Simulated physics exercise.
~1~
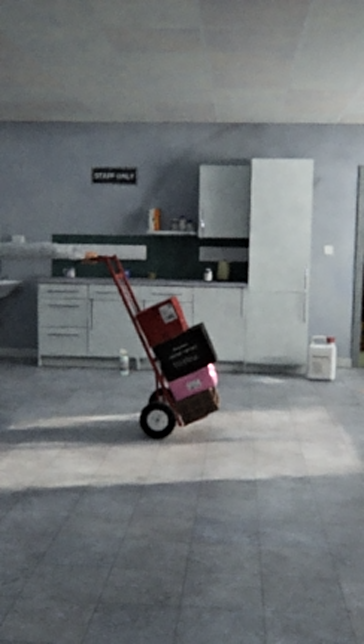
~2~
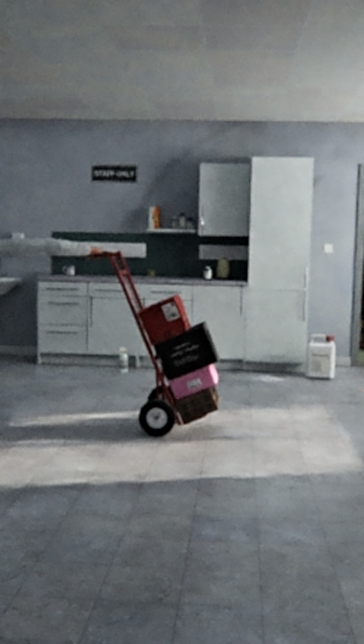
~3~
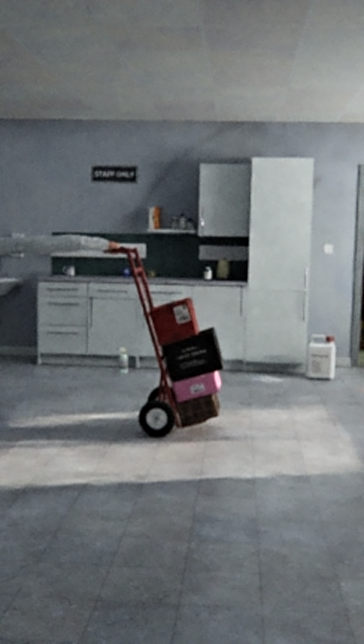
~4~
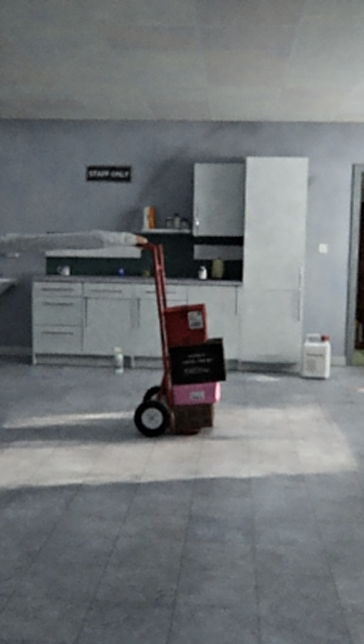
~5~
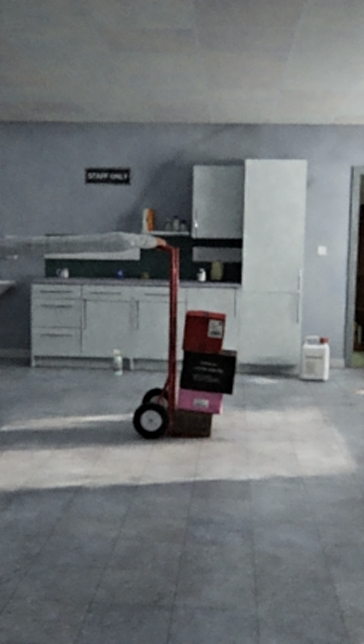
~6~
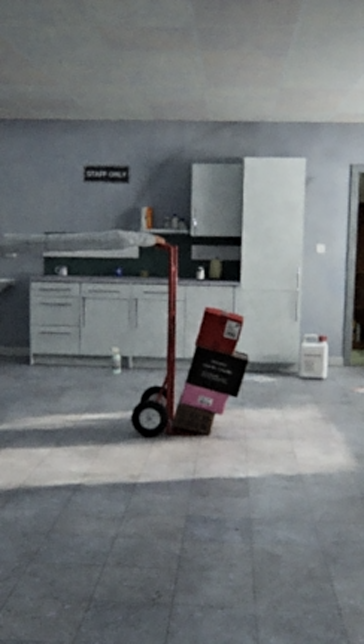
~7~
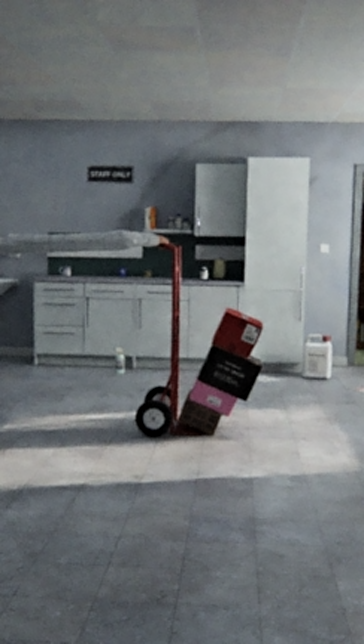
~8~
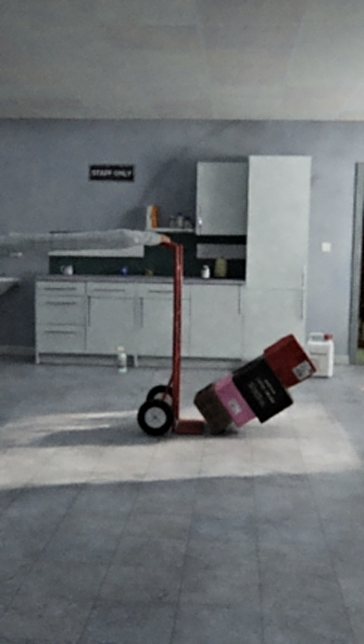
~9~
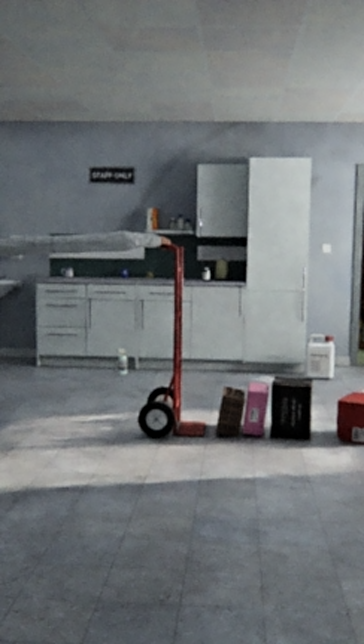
The video shows an arm tilting a red two-wheeled hand truck upright in a kitchen-like room, whereupon its stack of brown crate, pink tote, black box and red parcel tips forward to the right and topples, ending in a row on their sides beside the standing truck.
